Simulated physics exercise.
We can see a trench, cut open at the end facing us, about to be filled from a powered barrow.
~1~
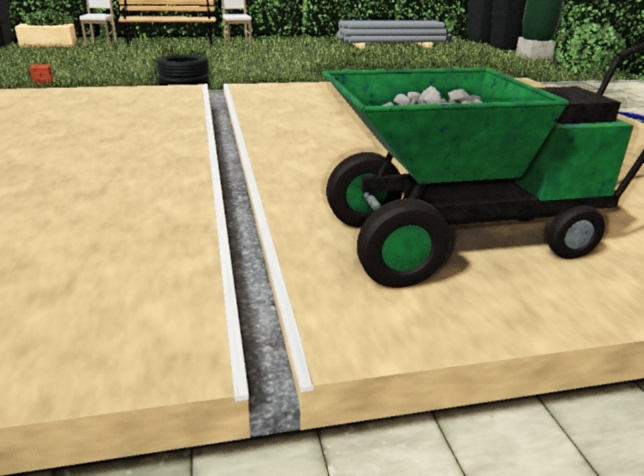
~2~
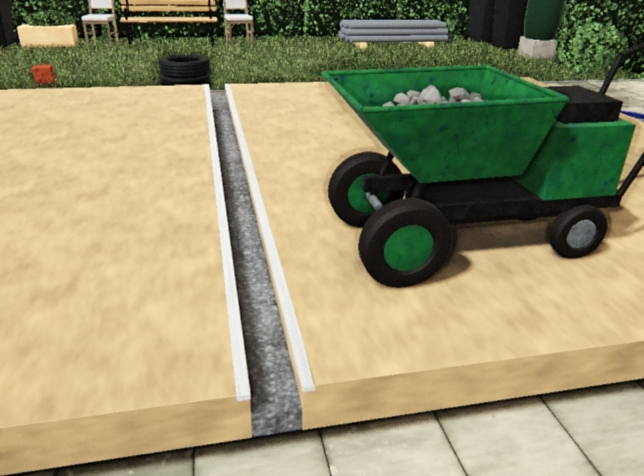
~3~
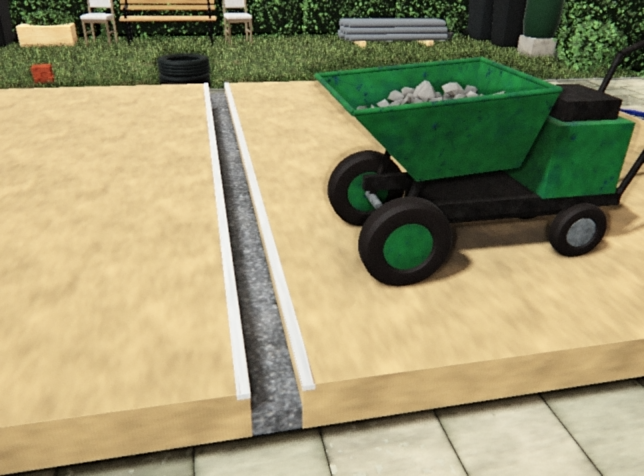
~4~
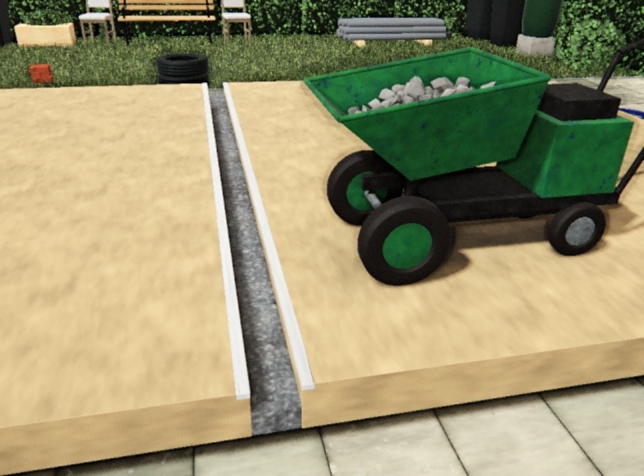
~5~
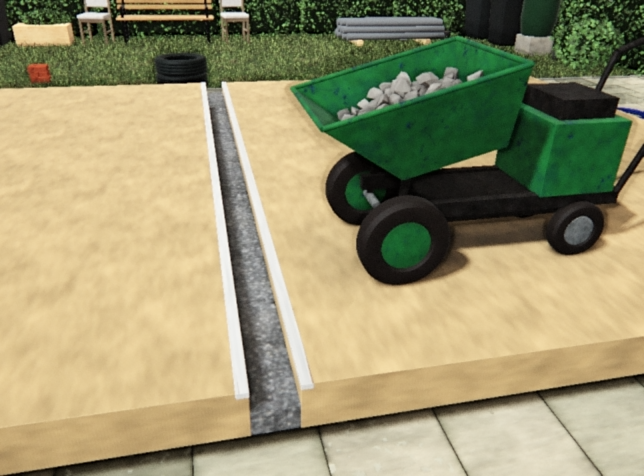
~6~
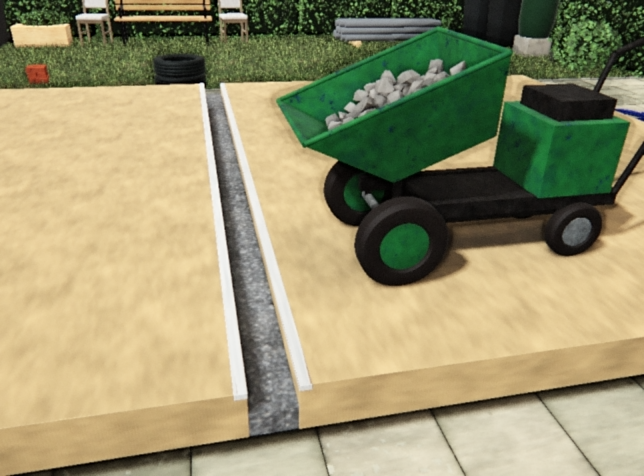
The clip shows a green powered barrow loaded with grey broken stones standing on sandy ground to the right of a narrow, white-edged trench, as its skip tilts steadily forward to the left while the wheels stay in place.
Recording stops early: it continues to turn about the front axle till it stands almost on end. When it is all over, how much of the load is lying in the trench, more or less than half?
By then the trench holds less than half of it.
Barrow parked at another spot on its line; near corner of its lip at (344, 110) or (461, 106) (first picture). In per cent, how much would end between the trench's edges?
Roughly 0 per cent first, then roughly 30 per cent.
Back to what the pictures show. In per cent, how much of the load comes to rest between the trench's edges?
Roughly 20 percent.
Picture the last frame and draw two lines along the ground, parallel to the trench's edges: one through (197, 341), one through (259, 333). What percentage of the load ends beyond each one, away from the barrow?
In order, some 30 % then some 70 %.
Soon, skip tipped steeply; all in the skip.
A while on, skip tipped right over; about two thirds in the skip; a small part in or heaped over the trench; about a quarter beyond it.
Towards the end, skip tipped right over; about a quarter in the skip; about a quarter in or heaped over the trench; about half beyond it.
Finally, skip tipped right over; about a quarter in the skip; about a quarter in or heaped over the trench; about half beyond it.
